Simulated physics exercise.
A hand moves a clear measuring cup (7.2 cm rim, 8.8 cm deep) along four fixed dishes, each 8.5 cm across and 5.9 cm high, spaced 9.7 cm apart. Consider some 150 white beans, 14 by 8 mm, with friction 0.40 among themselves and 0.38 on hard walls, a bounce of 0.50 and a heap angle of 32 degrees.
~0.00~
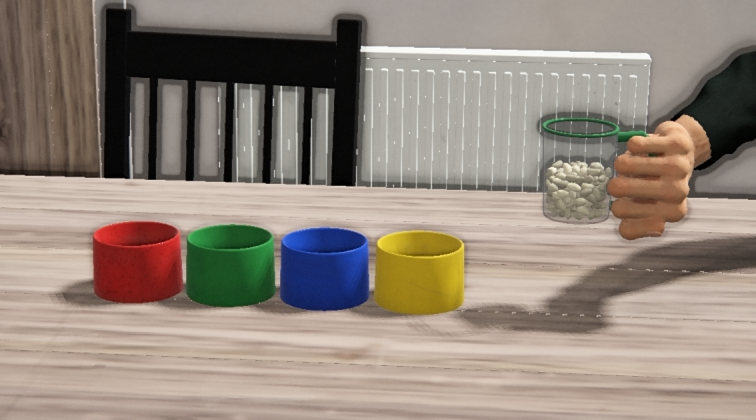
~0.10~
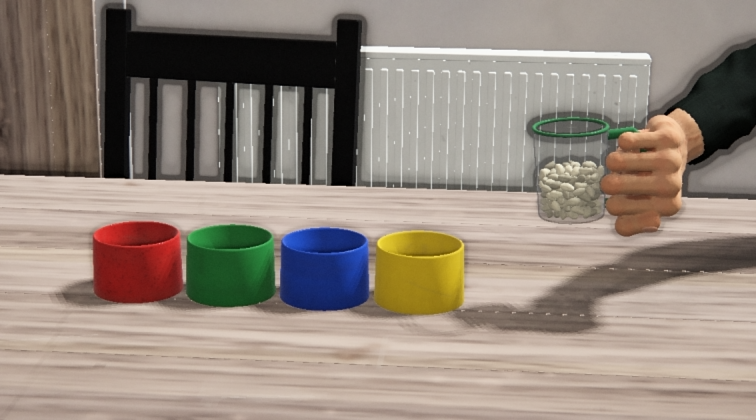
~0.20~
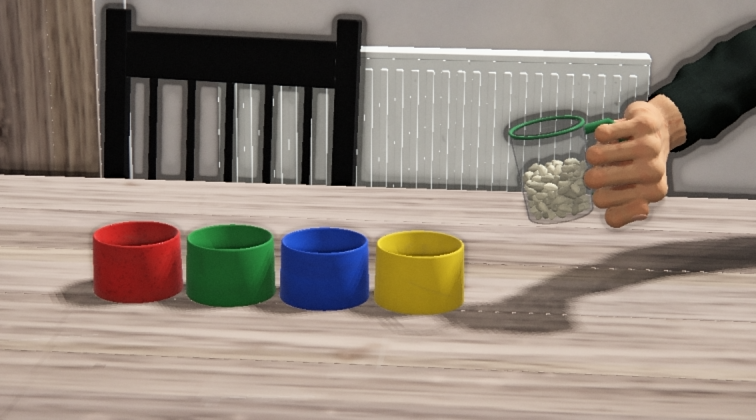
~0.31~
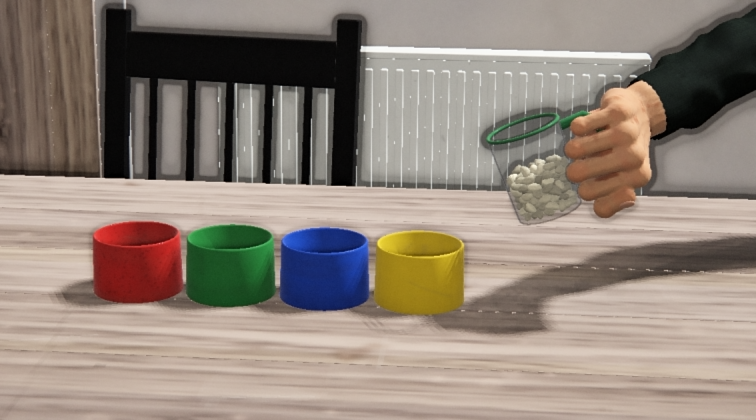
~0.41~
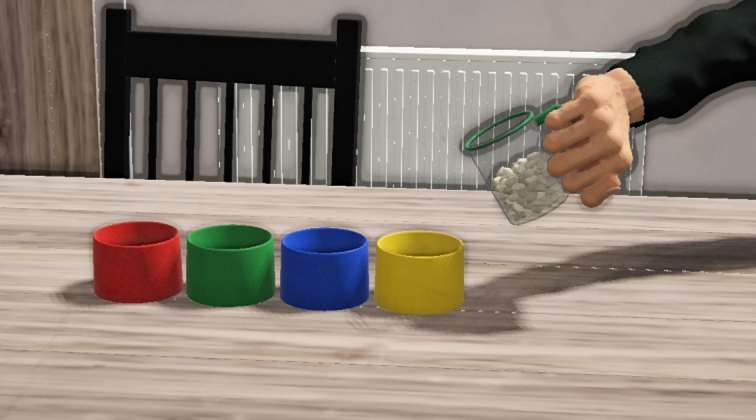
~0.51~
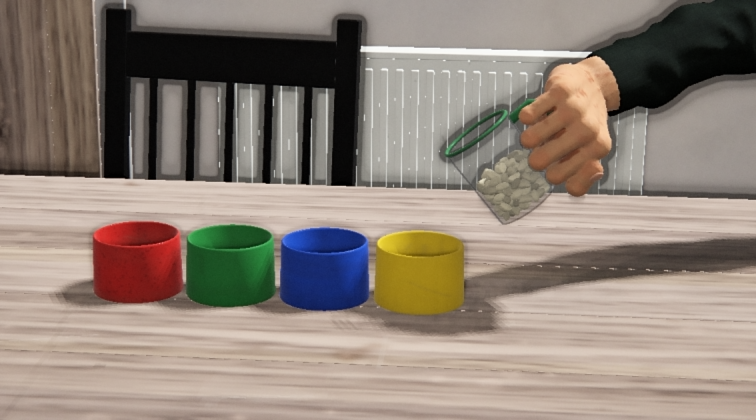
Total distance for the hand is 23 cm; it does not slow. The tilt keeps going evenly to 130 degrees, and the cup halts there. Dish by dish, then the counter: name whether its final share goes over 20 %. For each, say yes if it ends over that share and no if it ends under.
Red - no, blue - yes, green - no, yellow - no, counter - no.
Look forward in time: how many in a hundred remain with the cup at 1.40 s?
It works out to about 90 per cent of the load.
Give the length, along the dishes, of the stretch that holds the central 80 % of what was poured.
It covers some 6 centimetres of the row.
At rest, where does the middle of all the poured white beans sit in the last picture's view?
Resting centre estimate: Around (315, 278).
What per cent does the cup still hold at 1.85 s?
0 %.
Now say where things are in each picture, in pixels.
In the first frame, cup at (578, 171), tilt 0 degrees, lip at (544, 127), moved 0.0 cm; middle of the pieces at (579, 188); yellow dish at (420, 245); blue dish at (325, 241); green dish at (230, 238); red dish at (137, 234).
In the second frame, cup at (571, 171), tilt 4 degrees, lip at (534, 129), moved 0.7 cm; middle of the pieces at (573, 188).
In the third frame, cup at (554, 171), tilt 12 degrees, lip at (510, 134), moved 2.4 cm; middle of the pieces at (559, 187).
In the fourth frame, cup at (536, 170), tilt 20 degrees, lip at (488, 140), moved 4.1 cm; middle of the pieces at (544, 185).
In the fifth frame, cup at (519, 169), tilt 29 degrees, lip at (466, 147), moved 5.8 cm; middle of the pieces at (529, 183).
In the sixth frame, cup at (502, 169), tilt 37 degrees, lip at (446, 154), moved 7.5 cm; middle of the pieces at (514, 181); yellow dish at (420, 245); blue dish at (325, 241); green dish at (230, 238); red dish at (137, 234). The cup turns about 80 degrees a second and travels 17 cm a second.
After 1.05 s, tilt 81 degrees; cup holds 100 %.
After 1.40 s, tilt 110 degrees; cup holds 90 %, blue 10 %.
After 1.85 s, tilt 130 degrees; cup holds 0 %, blue 90 %.
At rest (2.5 s), red 0 %, blue 90 %, green 0 %, yellow 0 %, counter 10 %.
